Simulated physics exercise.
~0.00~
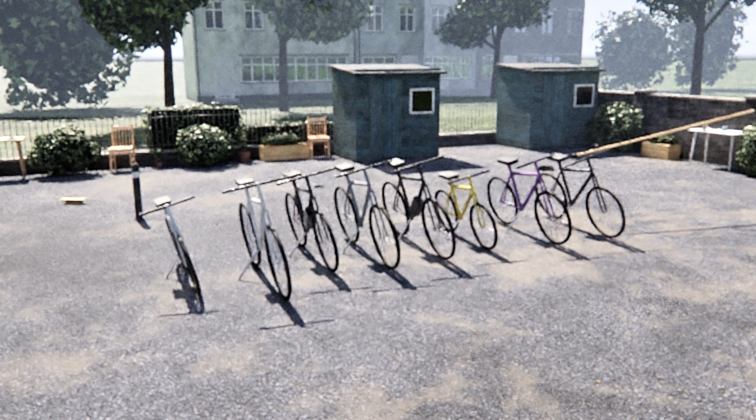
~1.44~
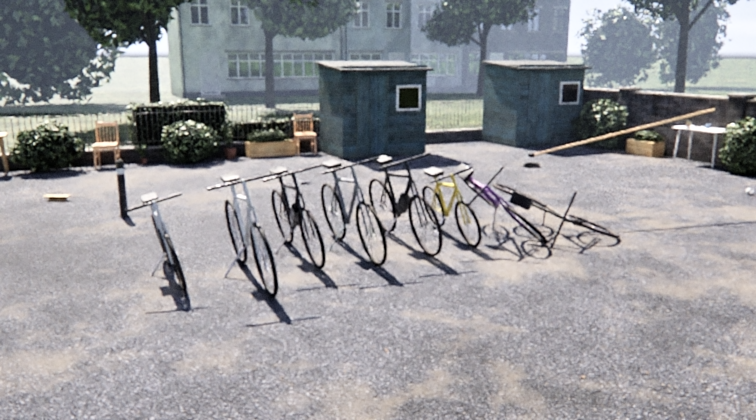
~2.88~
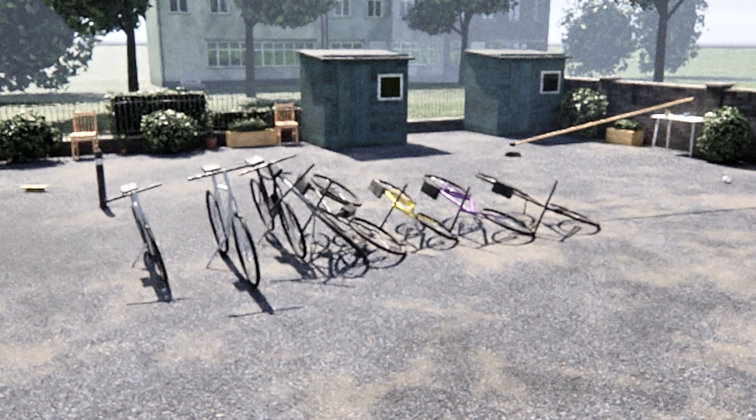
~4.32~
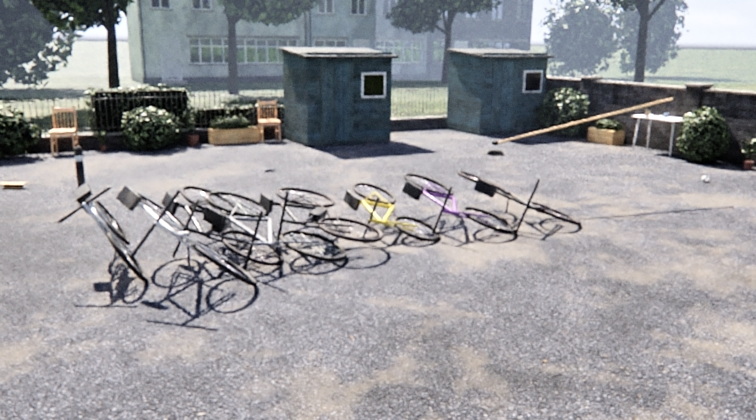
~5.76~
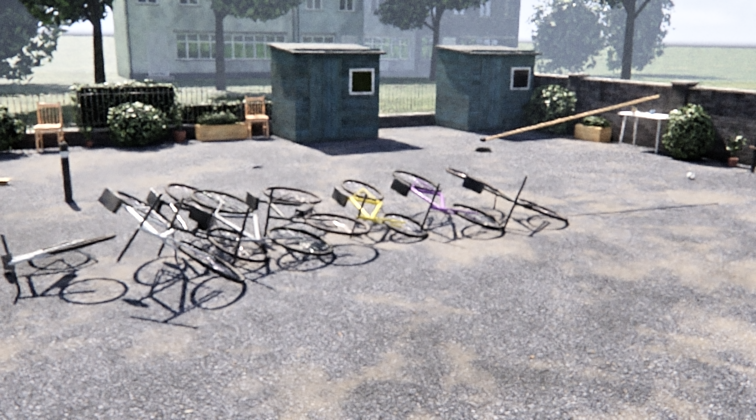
In a paved yard, a row of parked bicycles topples right to left until all lie fallen.
